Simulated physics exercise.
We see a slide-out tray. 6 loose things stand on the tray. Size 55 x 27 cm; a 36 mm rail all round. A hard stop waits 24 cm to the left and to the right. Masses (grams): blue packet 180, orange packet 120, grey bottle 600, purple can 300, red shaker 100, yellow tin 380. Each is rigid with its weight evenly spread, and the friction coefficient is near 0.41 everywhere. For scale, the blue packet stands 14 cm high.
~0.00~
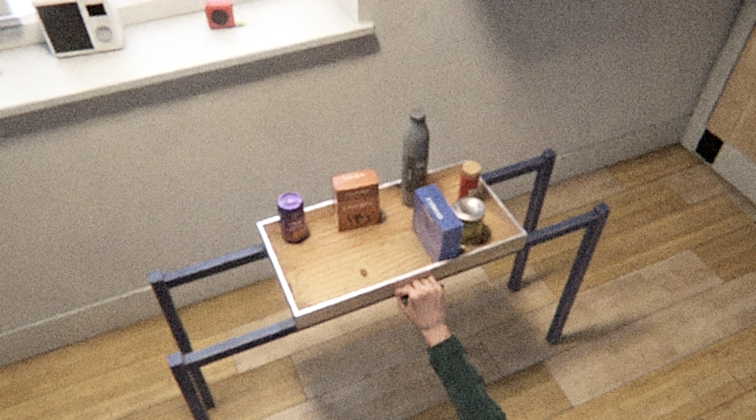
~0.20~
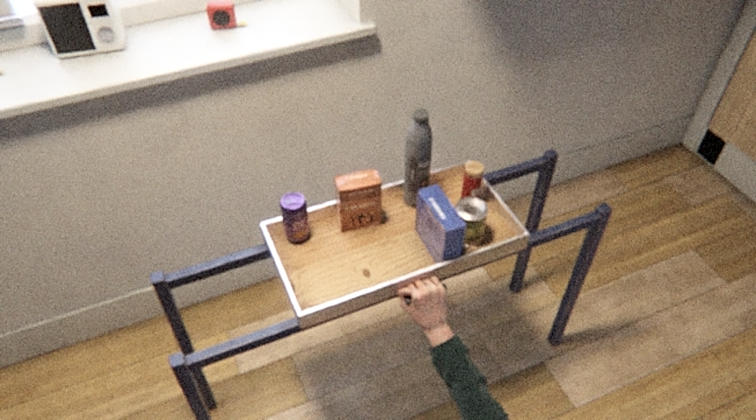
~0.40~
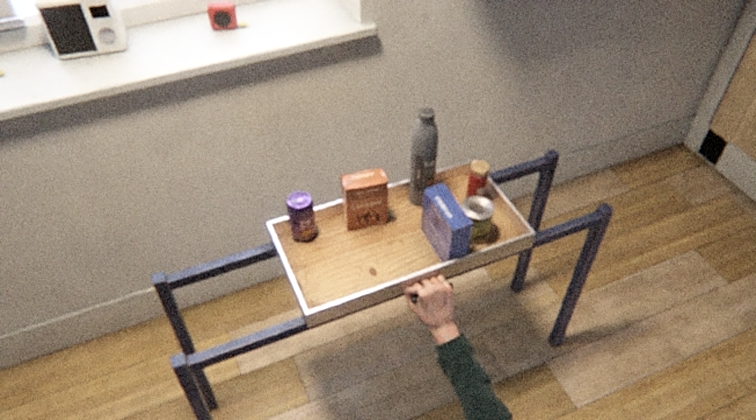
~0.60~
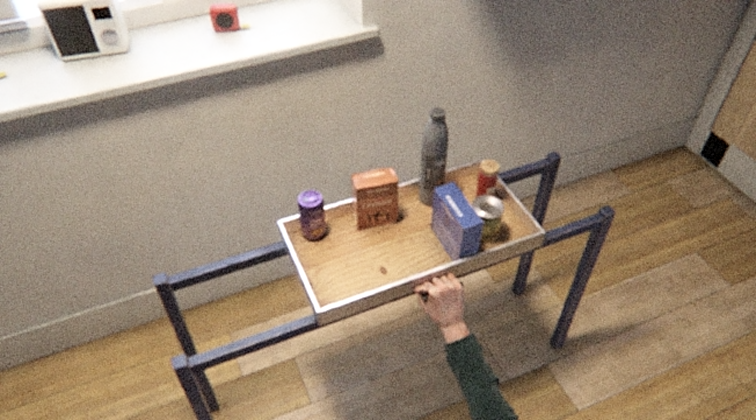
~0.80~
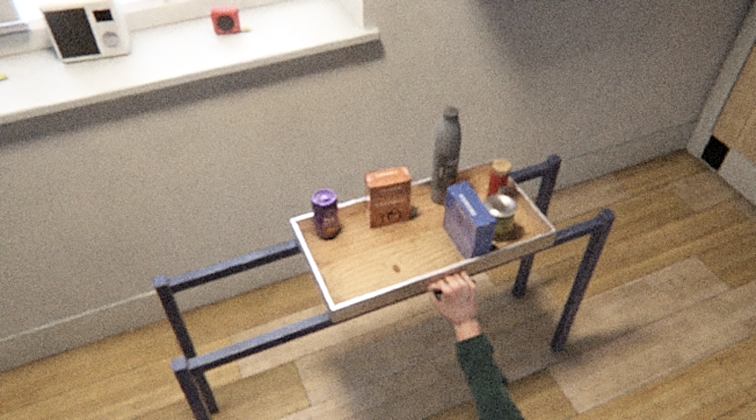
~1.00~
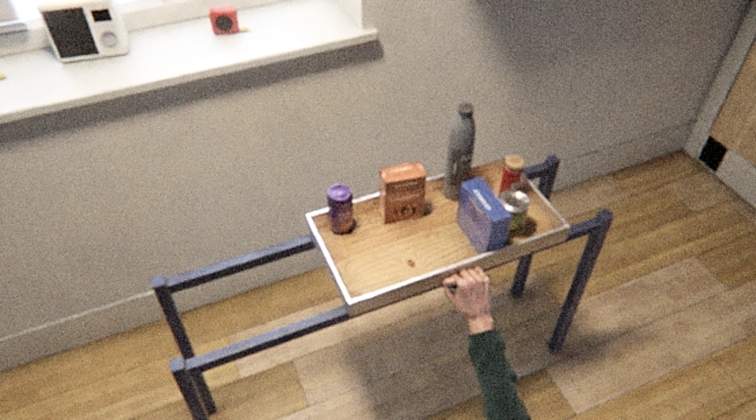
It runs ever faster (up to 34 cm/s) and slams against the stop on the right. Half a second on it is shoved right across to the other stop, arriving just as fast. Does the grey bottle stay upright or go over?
The grey bottle keeps standing.
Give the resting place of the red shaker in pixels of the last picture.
Near (384, 217).
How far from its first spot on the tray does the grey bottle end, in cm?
About 0 cm.
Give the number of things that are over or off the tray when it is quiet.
0 of them.
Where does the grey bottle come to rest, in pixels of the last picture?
At about (323, 193).
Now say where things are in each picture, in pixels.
Tray midway; grey bottle (415, 159); blue packet (436, 227), in the first frame.
Tray midway; purple can (295, 218); red shaker (472, 184), in the second frame.
Tray 2 cm right; yellow tin (475, 221); blue packet (445, 226), in the third frame.
Tray 4 cm right; orange packet (375, 199); purple can (312, 216), in the fourth frame.
Tray 7 cm right; red shaker (499, 181); yellow tin (497, 219), in the fifth frame.
Tray 11 cm right; grey bottle (460, 153); blue packet (482, 219), in the sixth frame.
Around 2.20 s, tray 24 cm right; grey bottle at 4° to upright near (508, 138).
Around 4.60 s, tray 19 cm left.
Finally (6.5 s), all 6 still in place (within 5 cm). In the last view, grey bottle near (323, 193).
